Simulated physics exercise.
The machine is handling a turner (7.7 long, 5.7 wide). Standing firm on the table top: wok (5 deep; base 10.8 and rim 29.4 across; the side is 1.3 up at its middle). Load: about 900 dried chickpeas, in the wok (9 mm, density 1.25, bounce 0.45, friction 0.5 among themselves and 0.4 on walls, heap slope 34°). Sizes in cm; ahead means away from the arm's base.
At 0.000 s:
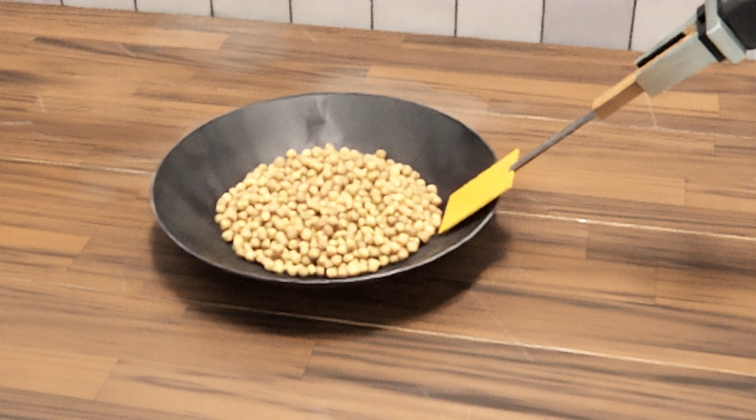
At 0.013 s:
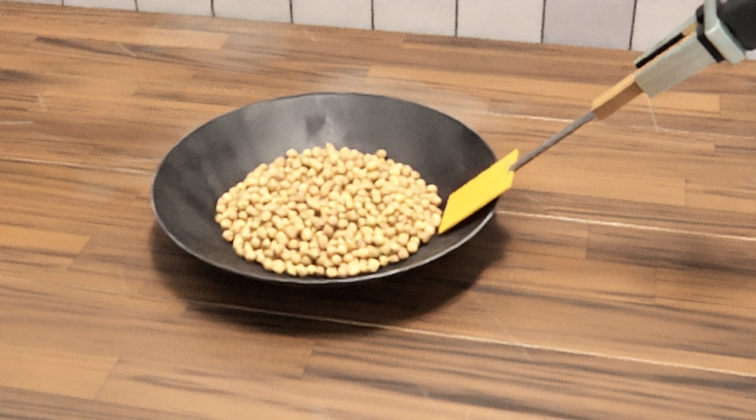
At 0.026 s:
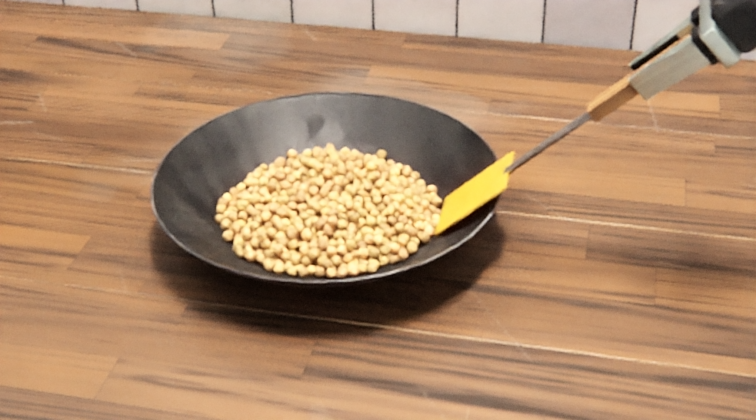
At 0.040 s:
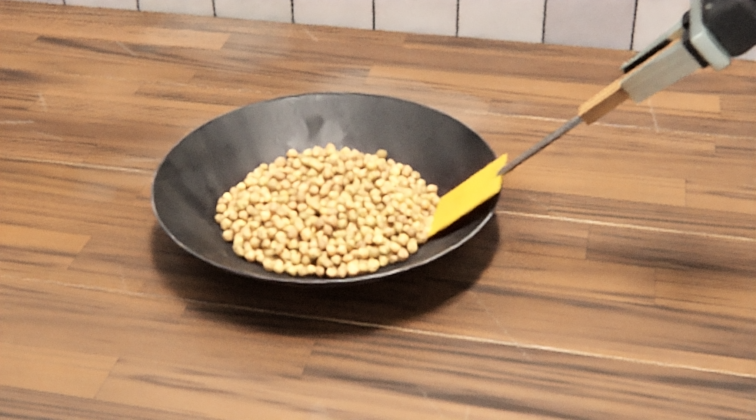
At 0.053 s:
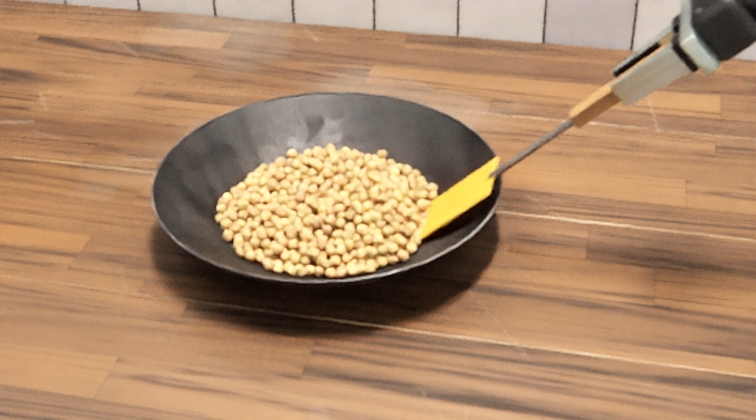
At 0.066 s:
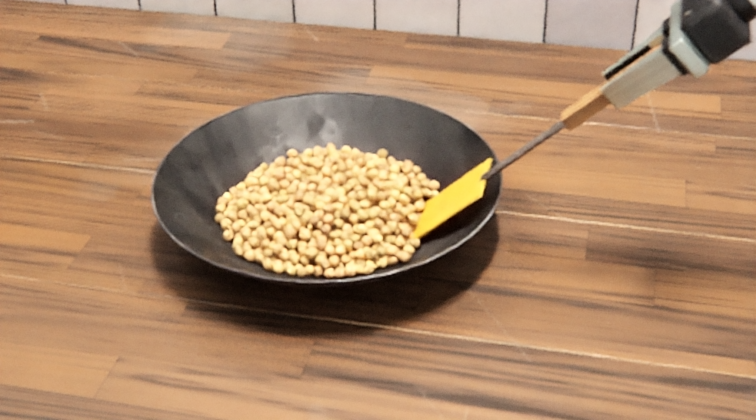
A robotic arm slides a yellow turner slightly left against chickpeas in a black wok.
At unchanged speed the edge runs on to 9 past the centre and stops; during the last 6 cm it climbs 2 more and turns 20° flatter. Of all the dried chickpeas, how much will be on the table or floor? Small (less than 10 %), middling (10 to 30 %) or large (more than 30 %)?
On the table or floor the share is small, less than 10 %.
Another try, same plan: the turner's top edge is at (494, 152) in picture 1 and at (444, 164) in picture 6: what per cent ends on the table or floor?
About 5 per cent.
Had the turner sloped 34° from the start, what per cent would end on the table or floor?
In that case some 0 per cent.
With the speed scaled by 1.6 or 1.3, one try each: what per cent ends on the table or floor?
Some 5 and 0 per cent.
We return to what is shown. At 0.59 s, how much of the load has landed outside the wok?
Some 0 per cent.
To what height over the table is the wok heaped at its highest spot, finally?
Roughly 6.0 cm.
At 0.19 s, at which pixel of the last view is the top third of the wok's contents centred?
Around (299, 198).
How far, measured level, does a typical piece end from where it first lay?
Some 3 cm.
After 0.19 s, sloping 44°, highest piece 4 above the table; 900 in the wok.
After 0.32 s, sloping 38°, highest piece 5 above the table; 900 in the wok.
After 0.59 s, sloping 24°, highest piece 6 above the table; 898 in the wok, 2 on the table or floor.
After 1.64 s, sloping 24°, highest piece 6 above the table; 898 in the wok, 2 on the table or floor.
At rest, 898 in the wok, 2 on the table or floor. That is 0 % on the table or floor.
